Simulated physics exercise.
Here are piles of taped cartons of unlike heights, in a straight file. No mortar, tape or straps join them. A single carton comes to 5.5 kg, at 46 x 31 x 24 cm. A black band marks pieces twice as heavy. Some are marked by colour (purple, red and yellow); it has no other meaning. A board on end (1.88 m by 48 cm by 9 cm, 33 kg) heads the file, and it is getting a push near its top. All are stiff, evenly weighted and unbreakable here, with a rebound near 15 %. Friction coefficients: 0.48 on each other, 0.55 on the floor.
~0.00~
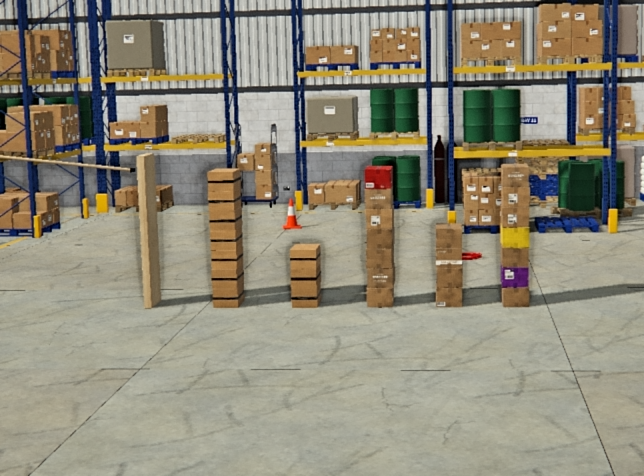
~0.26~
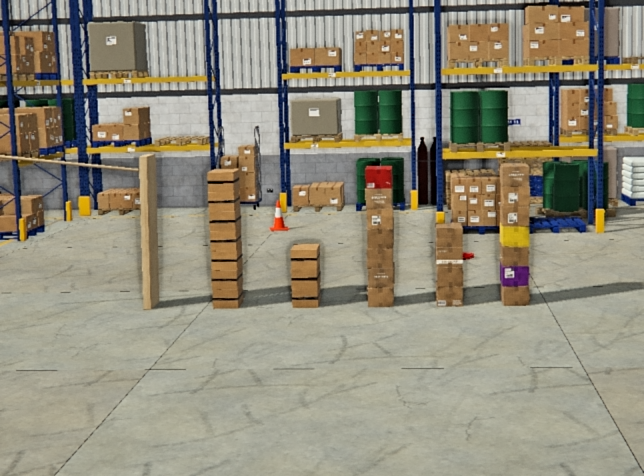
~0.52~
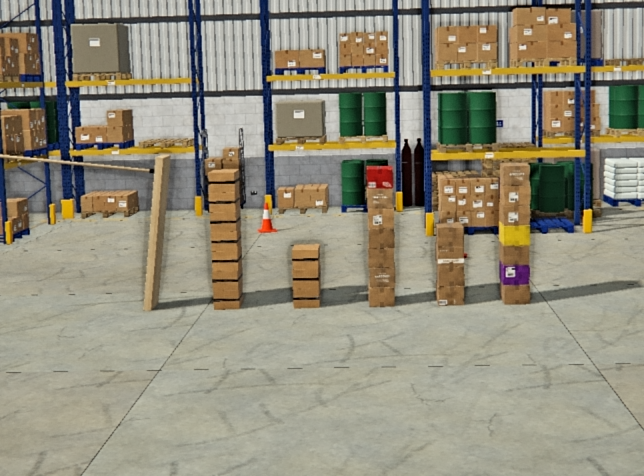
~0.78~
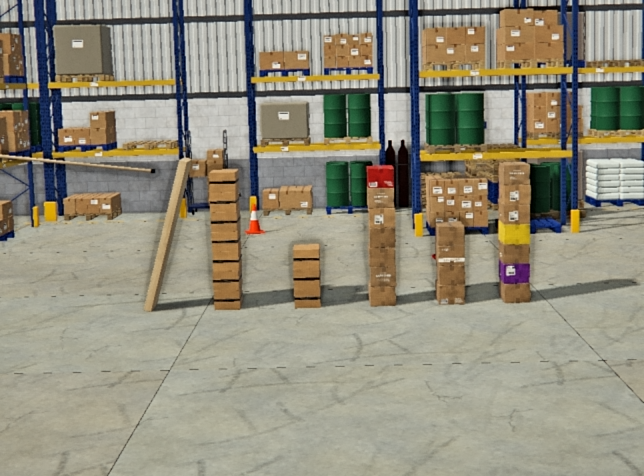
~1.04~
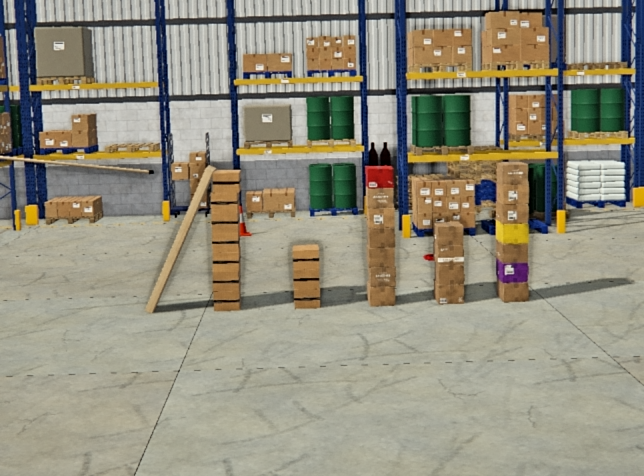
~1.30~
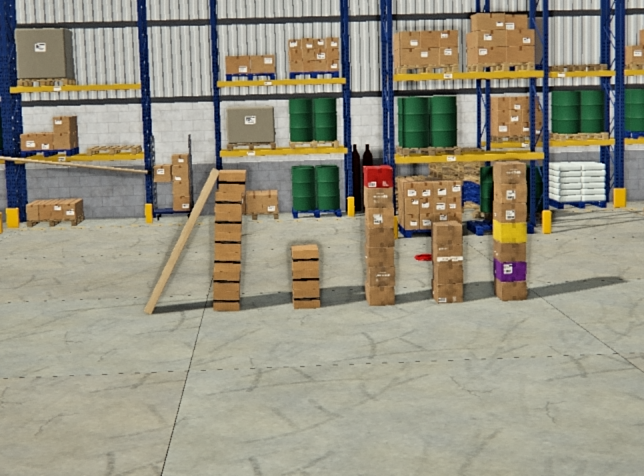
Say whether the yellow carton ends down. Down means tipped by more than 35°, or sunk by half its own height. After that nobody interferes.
In the end the yellow carton holds its level.
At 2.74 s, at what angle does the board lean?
Some 70° from upright.
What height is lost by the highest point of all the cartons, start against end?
About 0 cm.
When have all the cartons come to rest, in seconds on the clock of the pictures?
At about 3.5 s.
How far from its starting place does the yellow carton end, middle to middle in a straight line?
Roughly 0 cm away.
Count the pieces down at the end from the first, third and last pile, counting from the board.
By pile: First 7, third 0, last 0.
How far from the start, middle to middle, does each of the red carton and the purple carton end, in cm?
Moved: Red 20, purple 0.
After 1.96 s, board 38° from upright; none of the 28 cartons down, 7 disturbed; yellow carton unmoved.
After 2.34 s, board 57° from upright; 7 of the 28 cartons down; yellow carton unmoved.
After 2.74 s, board 68° from upright; 7 of the 28 cartons down; yellow carton unmoved; red carton 7 cm from its place.
In the end (3.8 s), board 71° from upright; 7 of the 28 cartons down; yellow carton unmoved; red carton 6° from how it stood; purple carton unmoved. From the last view, middles, yellow carton near (510, 231), red carton near (395, 176).
